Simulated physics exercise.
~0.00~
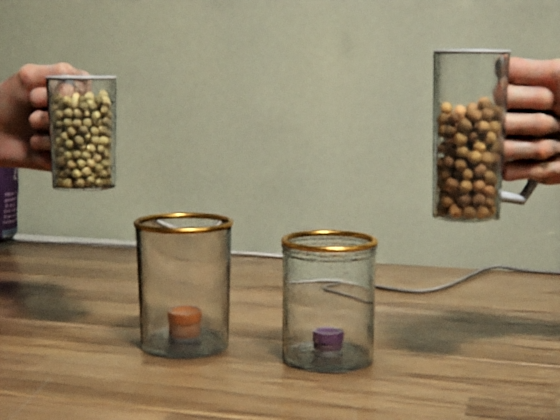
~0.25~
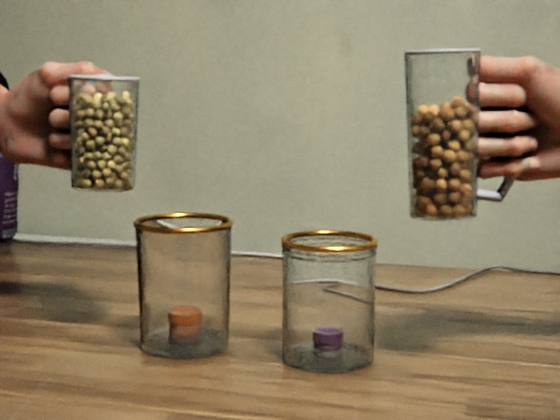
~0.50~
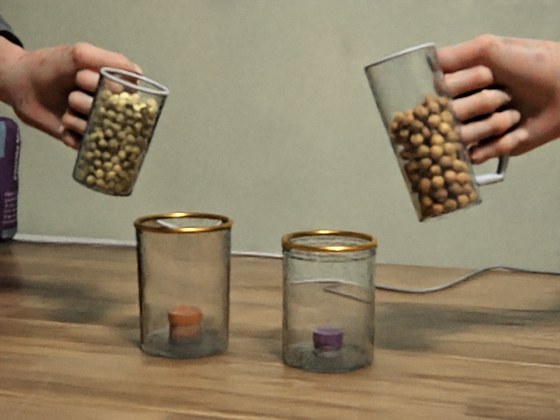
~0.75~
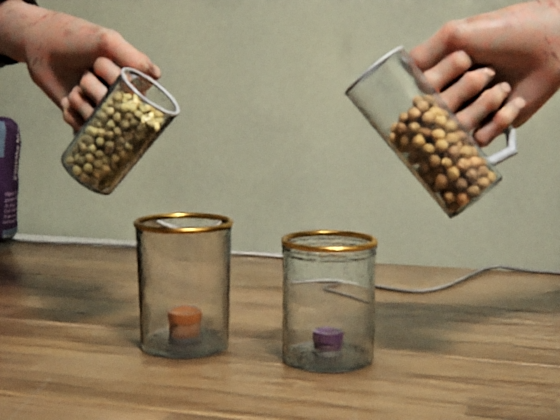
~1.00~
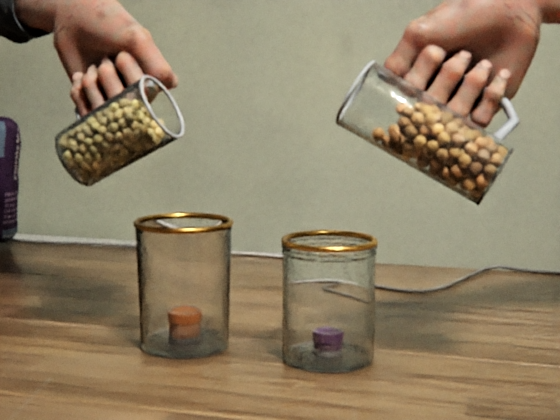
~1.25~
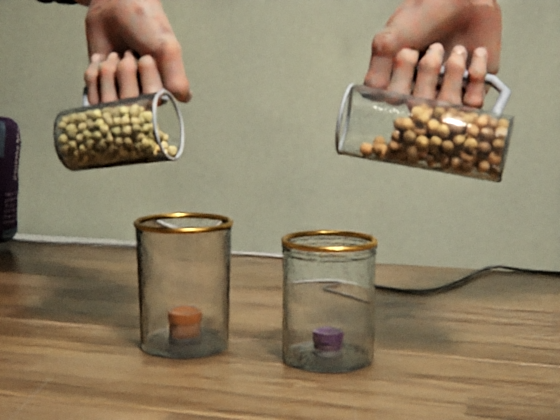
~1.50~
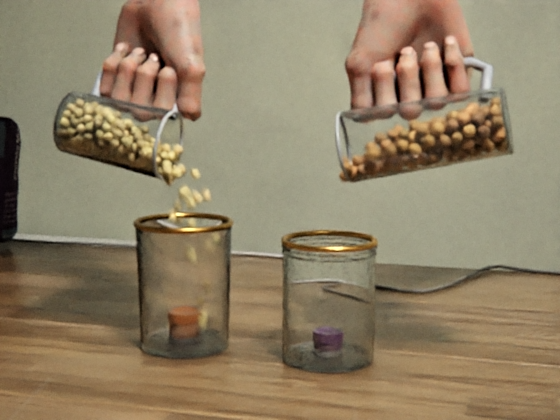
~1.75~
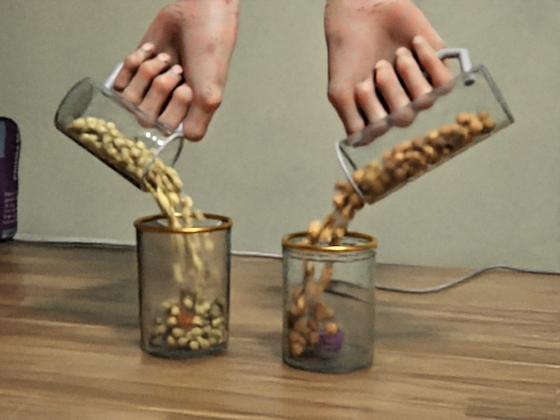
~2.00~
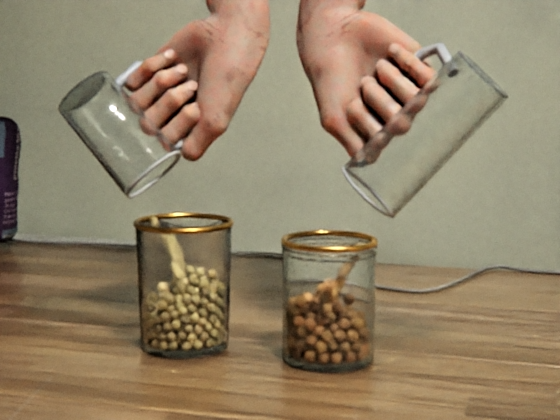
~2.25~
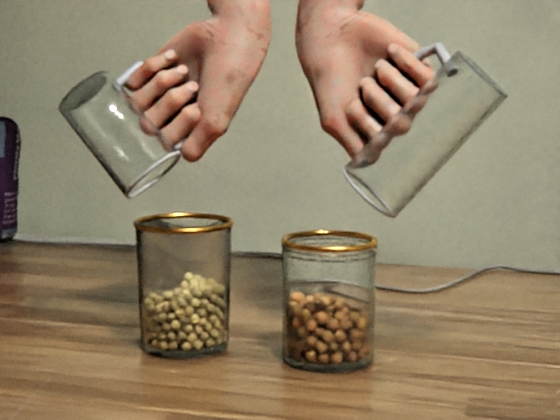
Two hands holding clear cups, the left filled with pale greenish beans and the right with brown round ones, move inward above a wooden table, seen from the front by a still camera. Below stand two gold-rimmed glass containers, an orange plug-like object in the left and a purple one in the right. The hands tip the cups onto their sides, and the pale beans start falling first. Both cups then tilt further, and the two streams pour down over the objects. Finally the cups hang empty, and each container is about half full, its object hidden.
